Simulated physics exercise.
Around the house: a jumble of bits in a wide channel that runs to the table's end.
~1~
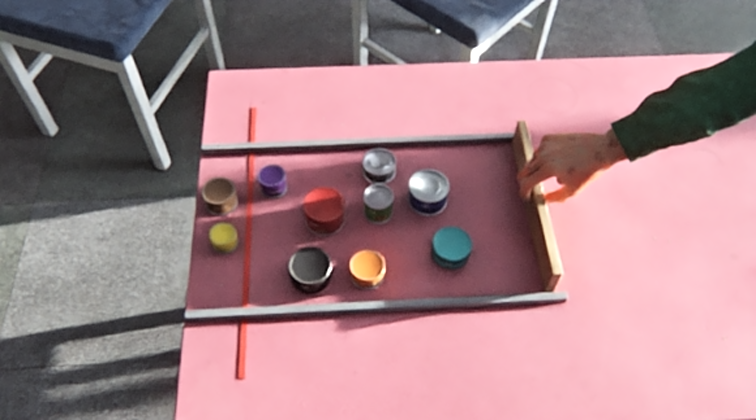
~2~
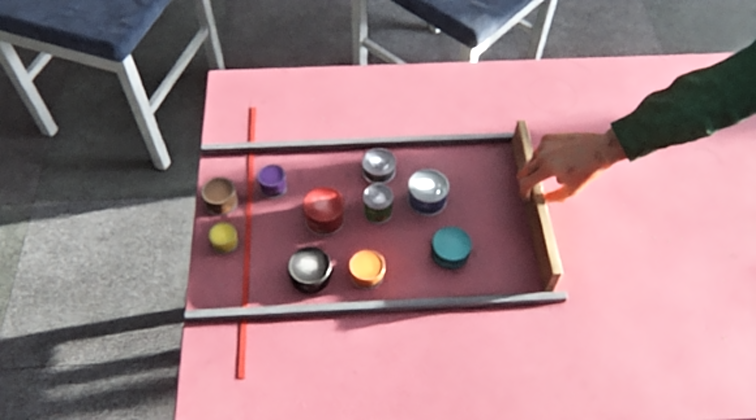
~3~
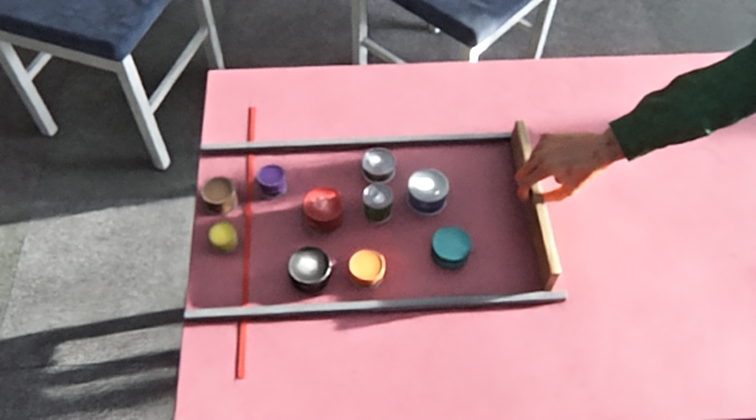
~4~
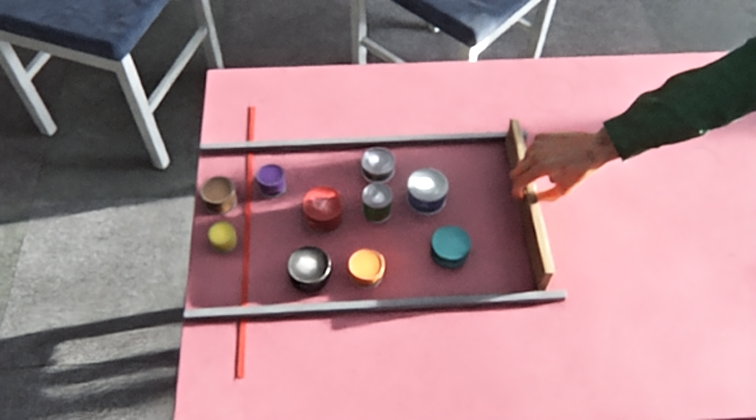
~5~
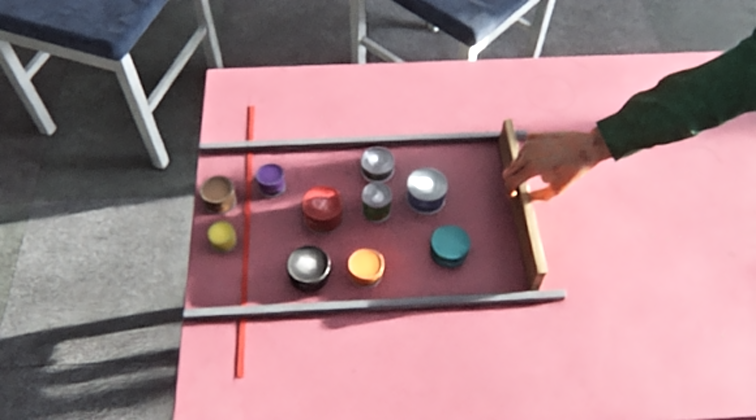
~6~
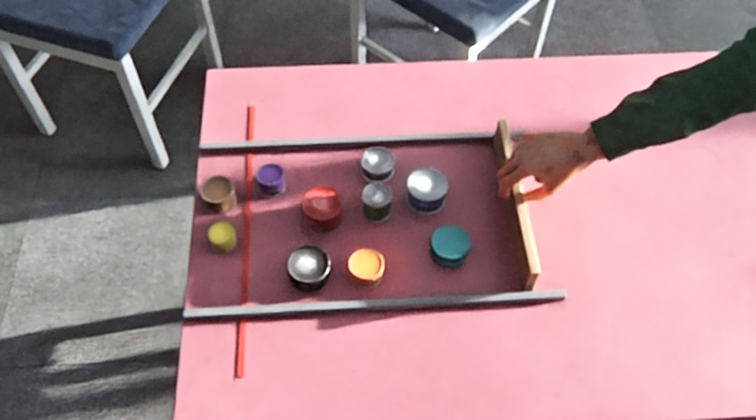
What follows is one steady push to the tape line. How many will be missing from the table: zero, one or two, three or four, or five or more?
Outcome: The number that fall off is one or two.
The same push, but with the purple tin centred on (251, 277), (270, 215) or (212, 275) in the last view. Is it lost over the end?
Place by place, it tumbles off; holds on; is lost.
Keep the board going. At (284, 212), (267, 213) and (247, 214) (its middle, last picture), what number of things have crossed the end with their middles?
Place by place, 0, 1 and 2.
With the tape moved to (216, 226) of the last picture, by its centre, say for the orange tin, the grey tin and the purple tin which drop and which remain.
The orange tin remains up; the grey tin does not fall; the purple tin goes over.
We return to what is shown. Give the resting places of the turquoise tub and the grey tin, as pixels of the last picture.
Near (225, 258) and (233, 166).
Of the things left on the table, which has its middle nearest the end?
Foremost is the brown tin.
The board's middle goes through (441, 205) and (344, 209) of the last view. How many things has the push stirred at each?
2 and 7.
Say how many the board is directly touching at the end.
5 of them.
Early on, none off yet; brown tin at rest near (219, 195); yellow pot at rest near (223, 237); purple tin at rest near (271, 180).
Finally, the number that fall off is one or two; lost, yellow pot.
